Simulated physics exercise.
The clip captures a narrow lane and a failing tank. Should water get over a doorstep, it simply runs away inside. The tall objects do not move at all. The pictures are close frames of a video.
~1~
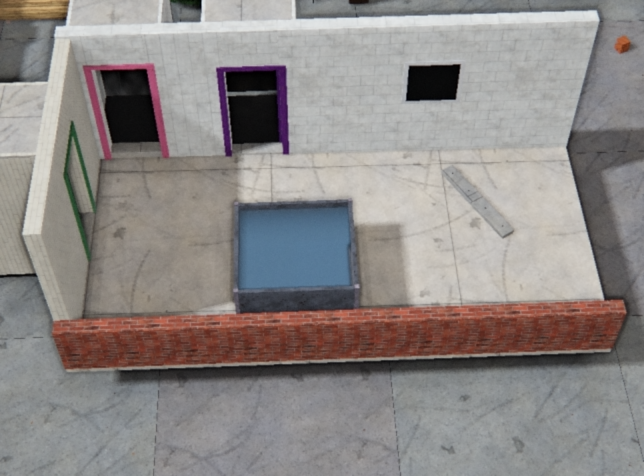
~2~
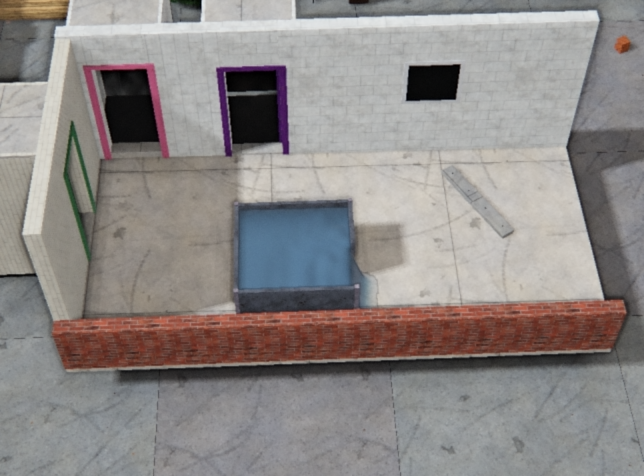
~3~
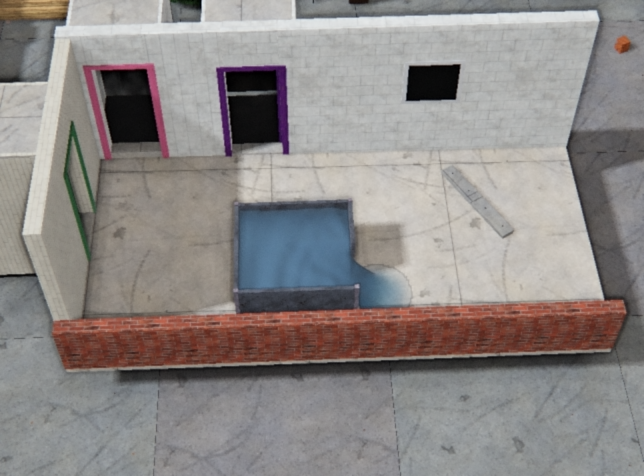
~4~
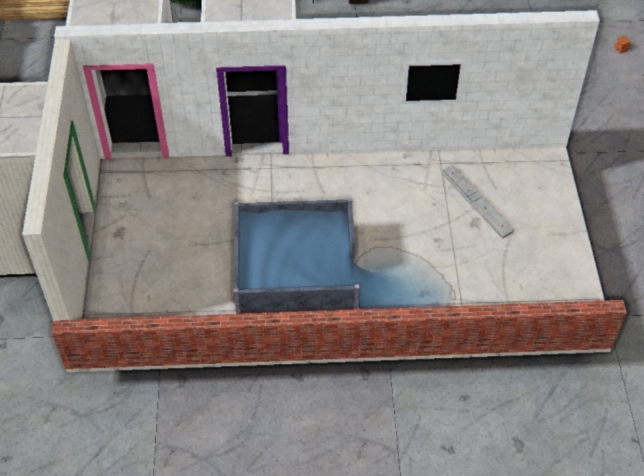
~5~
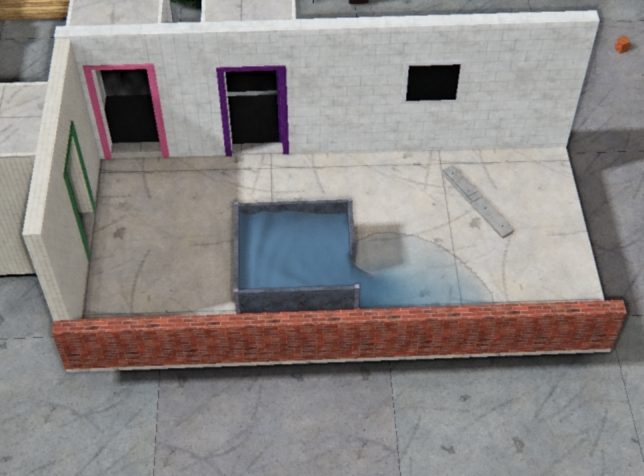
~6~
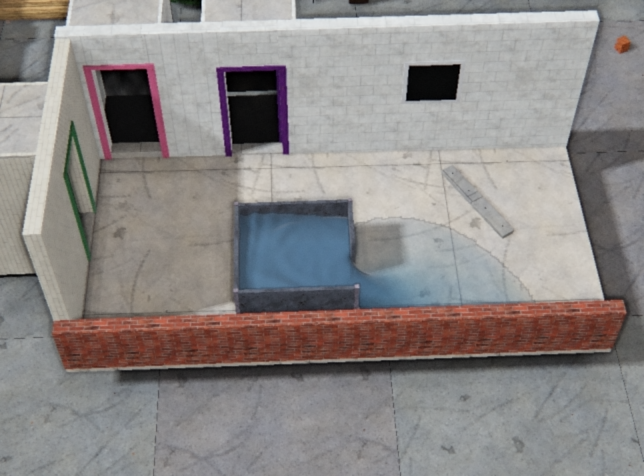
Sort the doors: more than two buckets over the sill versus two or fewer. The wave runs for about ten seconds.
Sorted by door: Purple door - two or fewer; pink door - two or fewer; green door - two or fewer.
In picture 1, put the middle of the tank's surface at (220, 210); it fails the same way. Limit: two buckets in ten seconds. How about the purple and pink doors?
So the purple door remains within bounds, and likewise the pink door remains within bounds.
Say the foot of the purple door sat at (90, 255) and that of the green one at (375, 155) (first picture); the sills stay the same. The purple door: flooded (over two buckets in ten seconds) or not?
As for the purple one, it doesn't reach the mark.
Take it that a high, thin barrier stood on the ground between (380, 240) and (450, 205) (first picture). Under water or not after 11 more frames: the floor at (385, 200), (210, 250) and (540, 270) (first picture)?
Untouched, untouched, submerged.
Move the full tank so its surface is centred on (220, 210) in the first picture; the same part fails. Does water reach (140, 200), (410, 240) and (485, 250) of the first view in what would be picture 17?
I'd call them still dry, watered and watered, in the order asked.
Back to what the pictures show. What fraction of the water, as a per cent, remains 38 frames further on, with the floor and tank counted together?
Roughly 38 parts in a hundred.
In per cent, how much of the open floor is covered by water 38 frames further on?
That works out to some 45 in a hundred.
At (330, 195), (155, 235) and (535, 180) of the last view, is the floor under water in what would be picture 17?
First spot not wet, second not wet, third inundated.
A moment on, water covers 35 % of the floor; the purple door not reached, the pink door not reached, the green door not reached.
Next, water covers 40 % of the floor; the purple door not reached, the pink door not reached, the green door not reached.
Then, water covers 40 % of the floor; the purple door not reached, the pink door not reached, the green door not reached.
Later, water covers 45 % of the floor; the purple door not reached, the pink door not reached, the green door not reached.
In the end, water covers 40 % of the floor; the purple door not reached, the pink door not reached, the green door not reached.
